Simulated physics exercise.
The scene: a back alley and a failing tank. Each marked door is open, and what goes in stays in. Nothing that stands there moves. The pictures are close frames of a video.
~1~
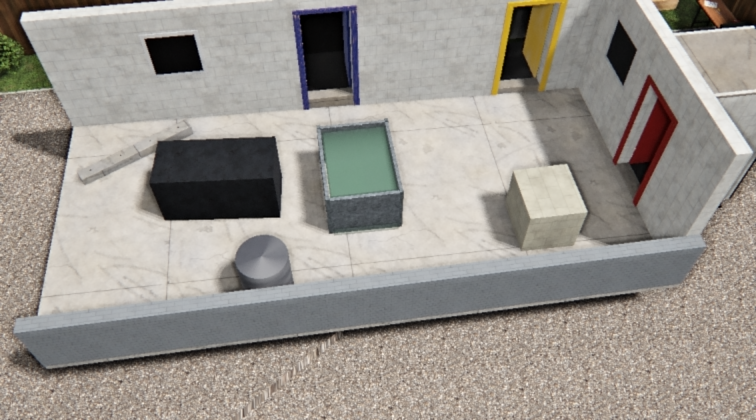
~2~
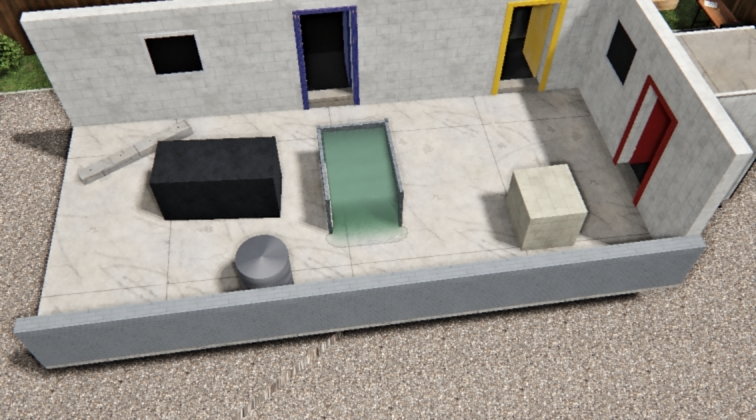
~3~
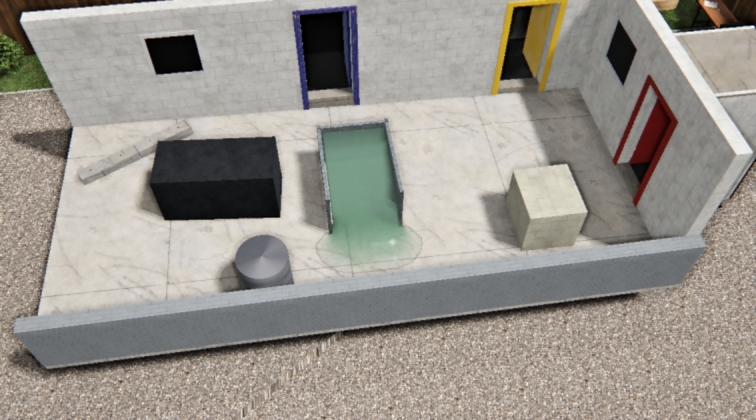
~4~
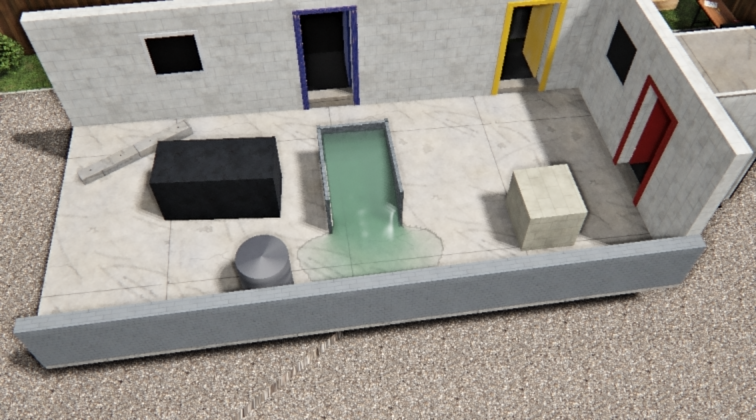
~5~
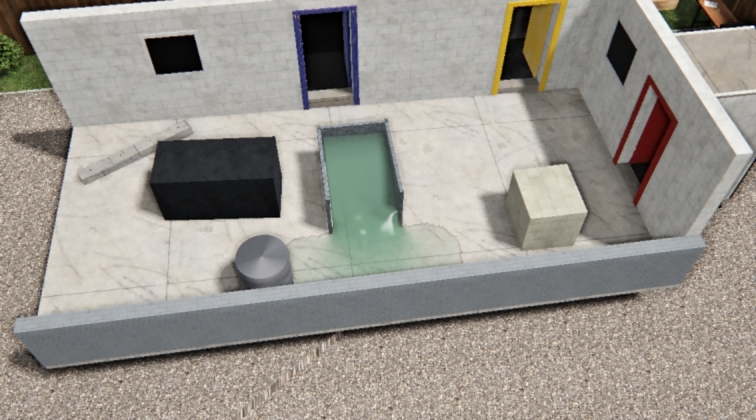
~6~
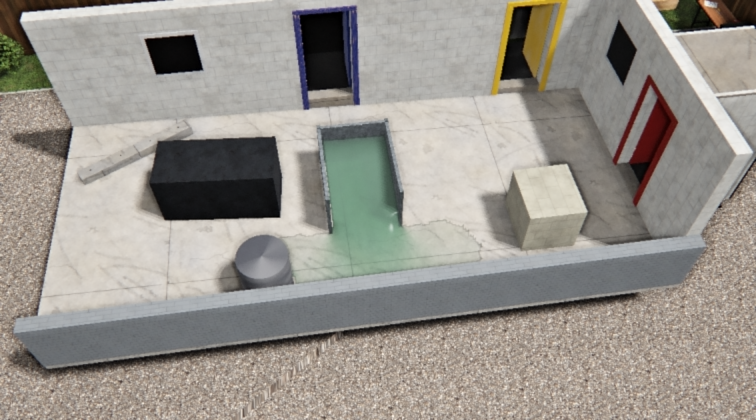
In a walled back alley with a pale marble-like floor, a tank of still green water stands between a black block and a pale cube. Its near side opens and water pours out toward the low front wall, then spreads left and right along it, reaching the grey cylinder as the sheet thins.
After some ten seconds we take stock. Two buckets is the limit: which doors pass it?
The blue door admits no more than that; the red door lets in a lot; the yellow door admits no more than that.
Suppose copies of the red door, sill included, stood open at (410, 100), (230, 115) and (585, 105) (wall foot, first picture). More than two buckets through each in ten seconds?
As listed: Holds, lets less in, takes more.
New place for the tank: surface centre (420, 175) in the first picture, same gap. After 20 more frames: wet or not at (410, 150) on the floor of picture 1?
Verdict: Dry.
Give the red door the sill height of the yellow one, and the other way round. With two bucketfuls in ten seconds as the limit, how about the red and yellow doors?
The red door keeps below it; the yellow door is over.
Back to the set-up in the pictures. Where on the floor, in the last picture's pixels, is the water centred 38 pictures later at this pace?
Roughly at (449, 182).
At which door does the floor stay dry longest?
That is the yellow door.
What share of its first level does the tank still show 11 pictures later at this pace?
Roughly 22 per cent.
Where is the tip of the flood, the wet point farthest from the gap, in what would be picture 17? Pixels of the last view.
I would point to (661, 267).
A moment on, water covers 15 % of the floor; the blue door not reached, the red door not reached, the yellow door not reached.
Next, water covers 25 % of the floor; the blue door not reached, the red door not reached, the yellow door not reached.
Then, water covers 55 % of the floor; the blue door wet at the sill, nothing in, the red door wet at the sill, nothing in, the yellow door not reached.
Later, water covers 70 % of the floor; the blue door wet at the sill, nothing in, the red door under two buckets in, the yellow door wet at the sill, nothing in.
In the end, water covers 65 % of the floor; the blue door wet at the sill, nothing in, the red door over two buckets in, the yellow door wet at the sill, nothing in.
